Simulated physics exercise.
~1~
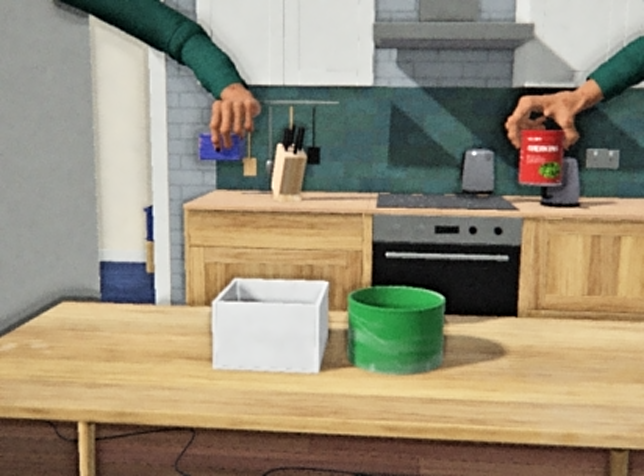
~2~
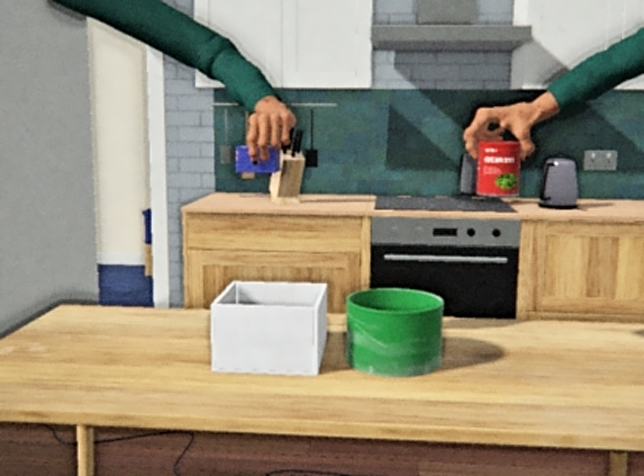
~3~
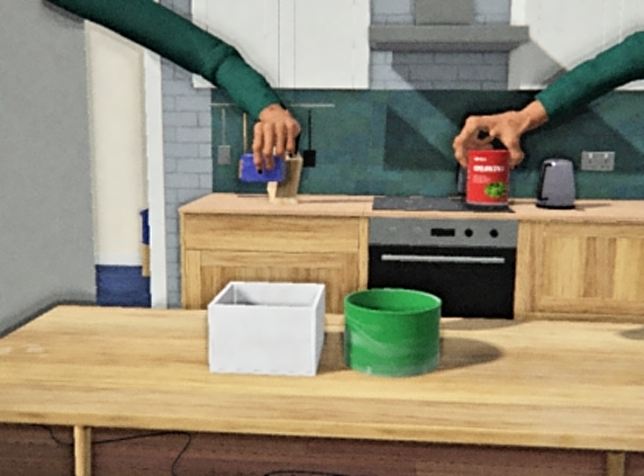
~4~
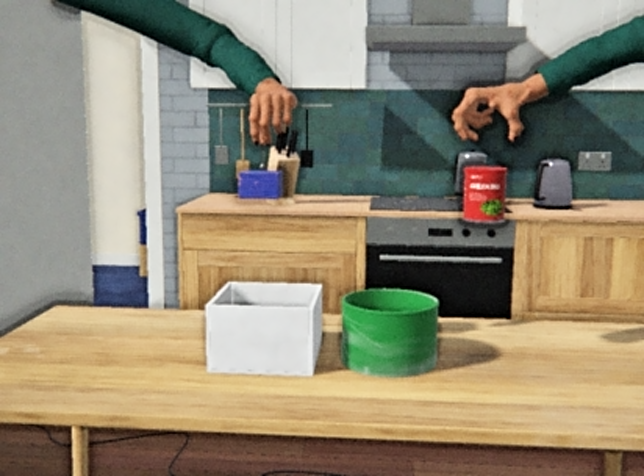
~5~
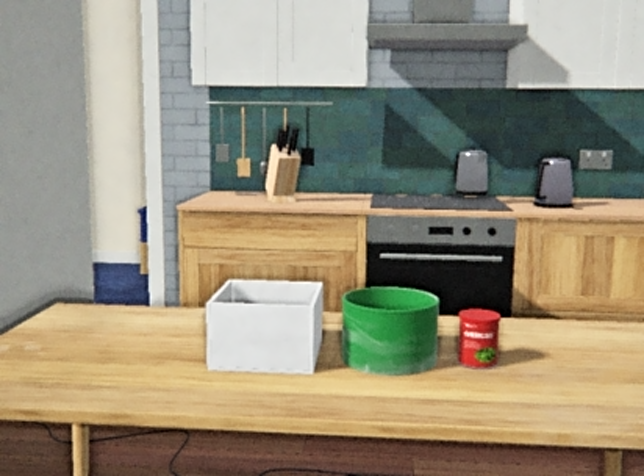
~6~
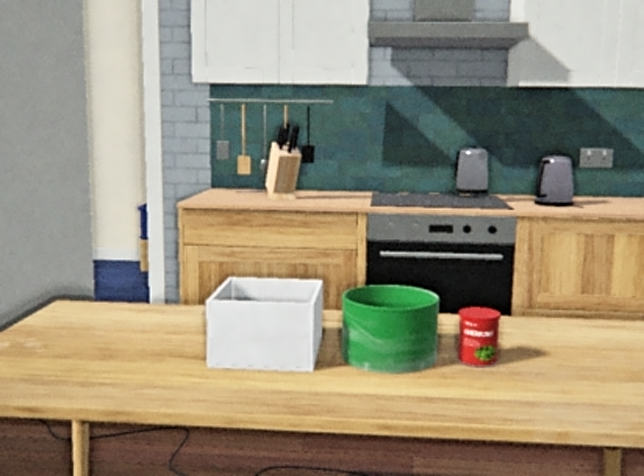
Two hands release a blue block into the white box and a red tin beside the green bucket.
